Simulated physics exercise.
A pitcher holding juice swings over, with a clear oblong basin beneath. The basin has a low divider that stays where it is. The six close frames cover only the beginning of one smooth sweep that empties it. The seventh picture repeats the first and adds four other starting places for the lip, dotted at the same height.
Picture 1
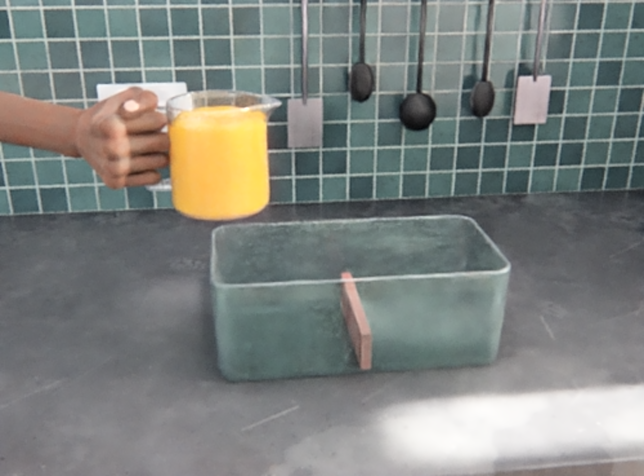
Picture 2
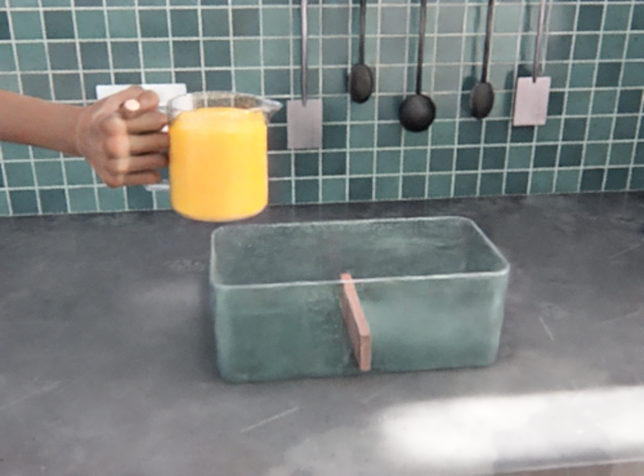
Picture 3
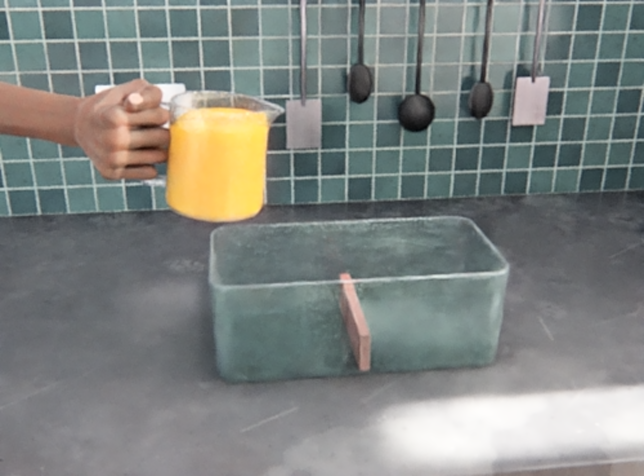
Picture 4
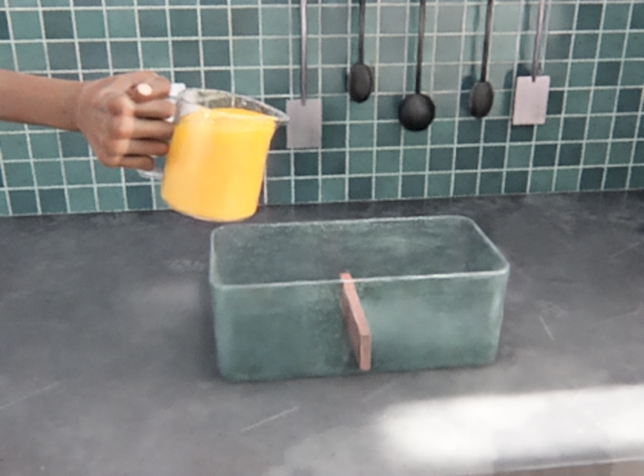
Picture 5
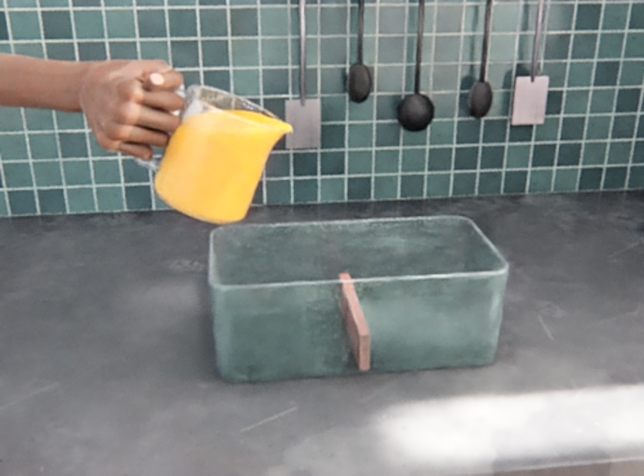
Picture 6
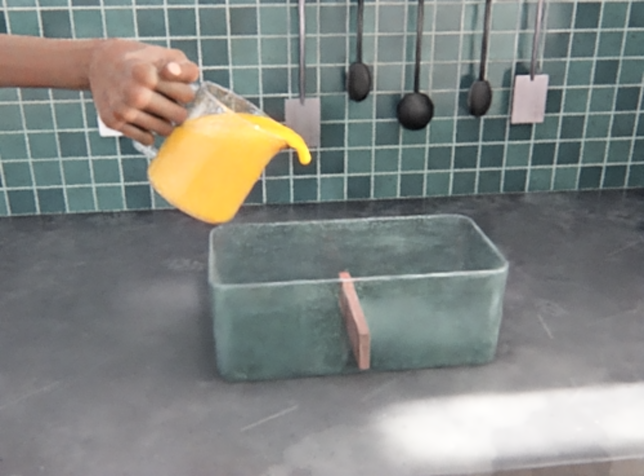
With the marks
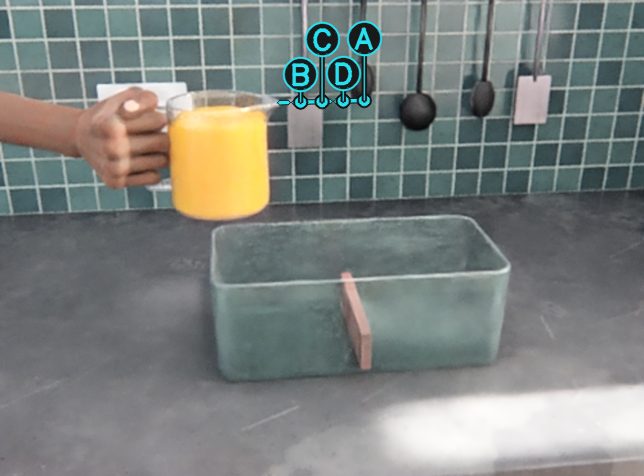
In this clip, a hand holds a glass pitcher of orange juice above the left side of a clear rectangular basin on a gray counter, then tilts it steadily to the right until juice begins flowing over the lip.
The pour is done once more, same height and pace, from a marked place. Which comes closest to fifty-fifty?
I would pick place B.
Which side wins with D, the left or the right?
The right one.
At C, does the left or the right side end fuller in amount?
The right one.
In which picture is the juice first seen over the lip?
In picture 6.
On the marked copy, A at (364, 100); B at (300, 102); C at (322, 101); D at (343, 101).
Choosing A, about 3 % ends left of the wall and 96 % right of it.
Choosing B, about 47 % ends left of the wall and 52 % right of it.
Choosing C, about 26 % ends left of the wall and 74 % right of it.
Choosing D, about 11 % ends left of the wall and 89 % right of it.
